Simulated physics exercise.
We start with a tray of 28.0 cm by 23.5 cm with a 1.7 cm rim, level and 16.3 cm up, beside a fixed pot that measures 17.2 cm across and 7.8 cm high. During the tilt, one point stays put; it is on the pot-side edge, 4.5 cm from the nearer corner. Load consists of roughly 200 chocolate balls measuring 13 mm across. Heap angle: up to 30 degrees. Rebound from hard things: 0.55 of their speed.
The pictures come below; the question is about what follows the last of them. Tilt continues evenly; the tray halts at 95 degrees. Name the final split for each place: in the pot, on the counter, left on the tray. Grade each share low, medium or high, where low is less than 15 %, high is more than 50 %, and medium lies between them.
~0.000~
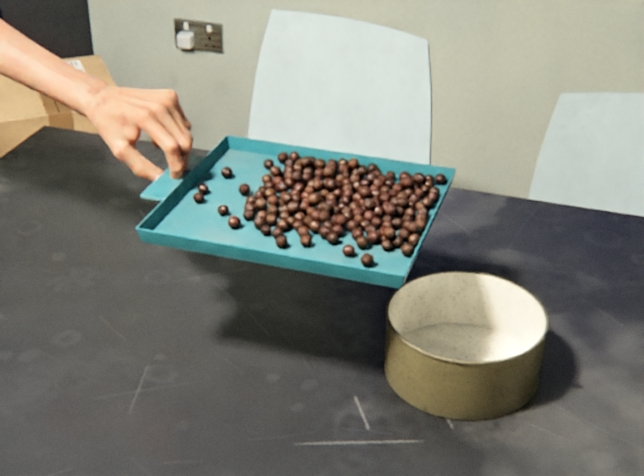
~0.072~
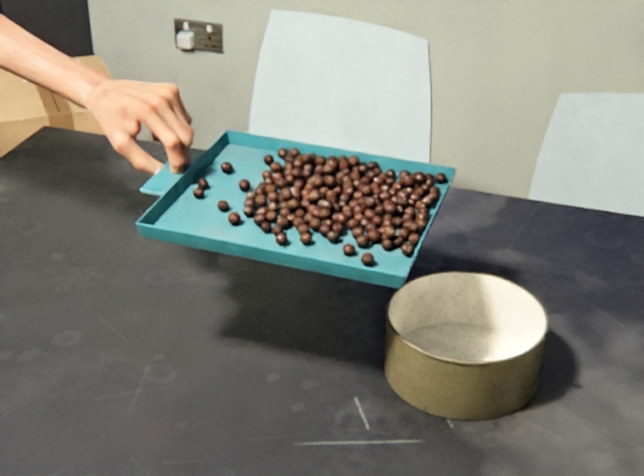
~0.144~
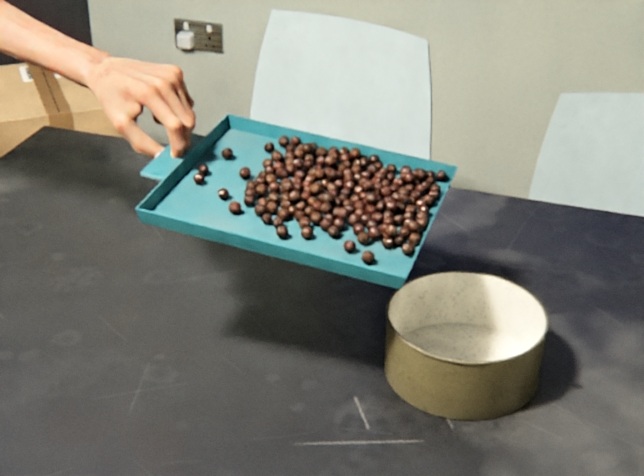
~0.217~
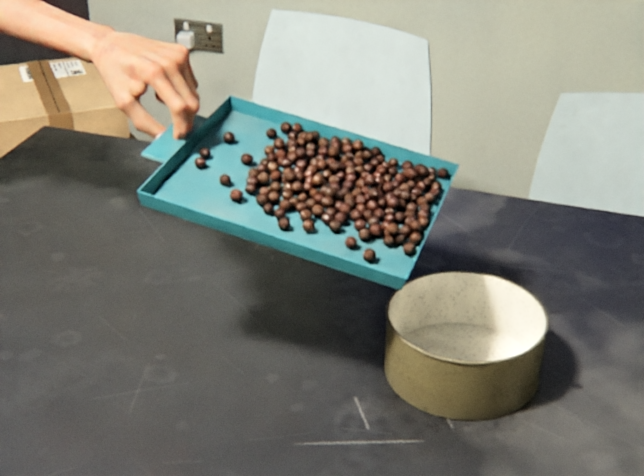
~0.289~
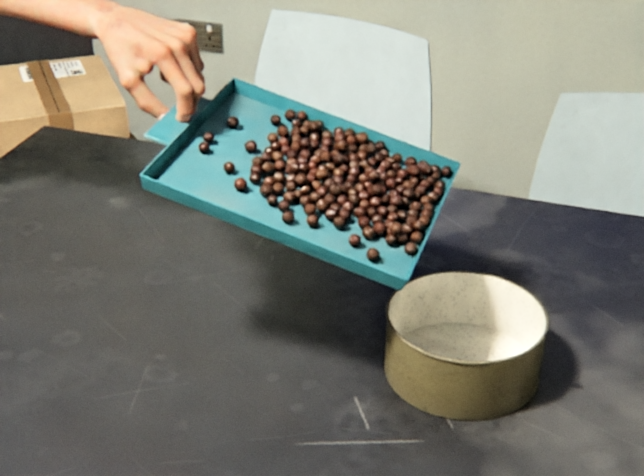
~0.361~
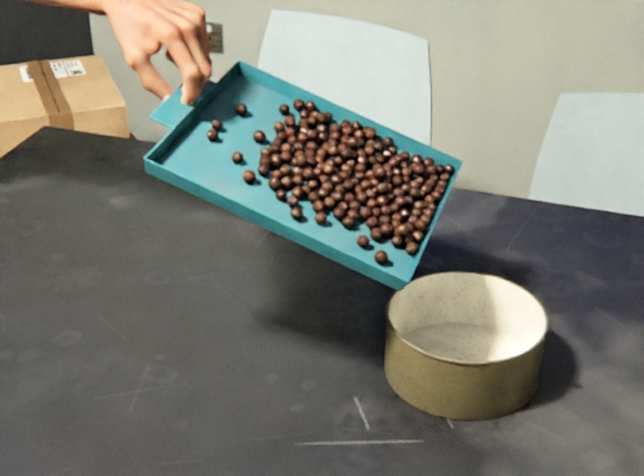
Shares - pot: High, counter: Medium, tray: Low.
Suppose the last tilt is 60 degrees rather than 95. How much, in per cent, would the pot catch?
It would be near 5 per cent.
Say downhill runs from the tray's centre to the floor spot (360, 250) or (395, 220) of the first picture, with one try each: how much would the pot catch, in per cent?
About 25 and 55 per cent.
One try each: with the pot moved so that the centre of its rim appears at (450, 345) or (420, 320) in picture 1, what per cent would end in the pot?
About 60 and 45 per cent.
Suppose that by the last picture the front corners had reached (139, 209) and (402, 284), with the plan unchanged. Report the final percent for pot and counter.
That works out as pot 0 and counter 100.
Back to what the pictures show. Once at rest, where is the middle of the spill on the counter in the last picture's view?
Spill centre at rest: About (555, 442).
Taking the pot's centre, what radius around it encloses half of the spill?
I'd say around 20 centimetres.
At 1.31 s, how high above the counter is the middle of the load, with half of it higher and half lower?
Some 24 cm.
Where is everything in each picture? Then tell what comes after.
In the first picture, tray tilt 0 degrees, front corners at (141, 227) and (401, 273); middle of the pieces at (345, 201); pot at (467, 313).
In the second picture, tray tilt 1 degrees, front corners at (141, 222) and (402, 273); middle of the pieces at (345, 199).
In the third picture, tray tilt 5 degrees, front corners at (141, 207) and (403, 274), lowest corner right front; middle of the pieces at (346, 192).
In the fourth picture, tray tilt 10 degrees, front corners at (142, 191) and (404, 276), lowest corner right front; middle of the pieces at (348, 185).
In the fifth picture, tray tilt 14 degrees, front corners at (145, 174) and (405, 277), lowest corner right front; middle of the pieces at (352, 180).
In the sixth picture, tray tilt 19 degrees, front corners at (149, 158) and (406, 278), lowest corner right front; middle of the pieces at (347, 169); pot at (467, 313). Its pace works out near 65 degrees a second.
Then, at 0.93 s, tilt 55 degrees; the tray holds 95 %, the pot 0 %.
After 1.31 s, tilt 79 degrees; the tray holds 95 %, the pot 5 %.
After 1.78 s, tilt 95 degrees; the tray holds 5 %, the pot 55 %.
At rest (2.8 s), pot 65 %, counter 35 %, tray 0 %.
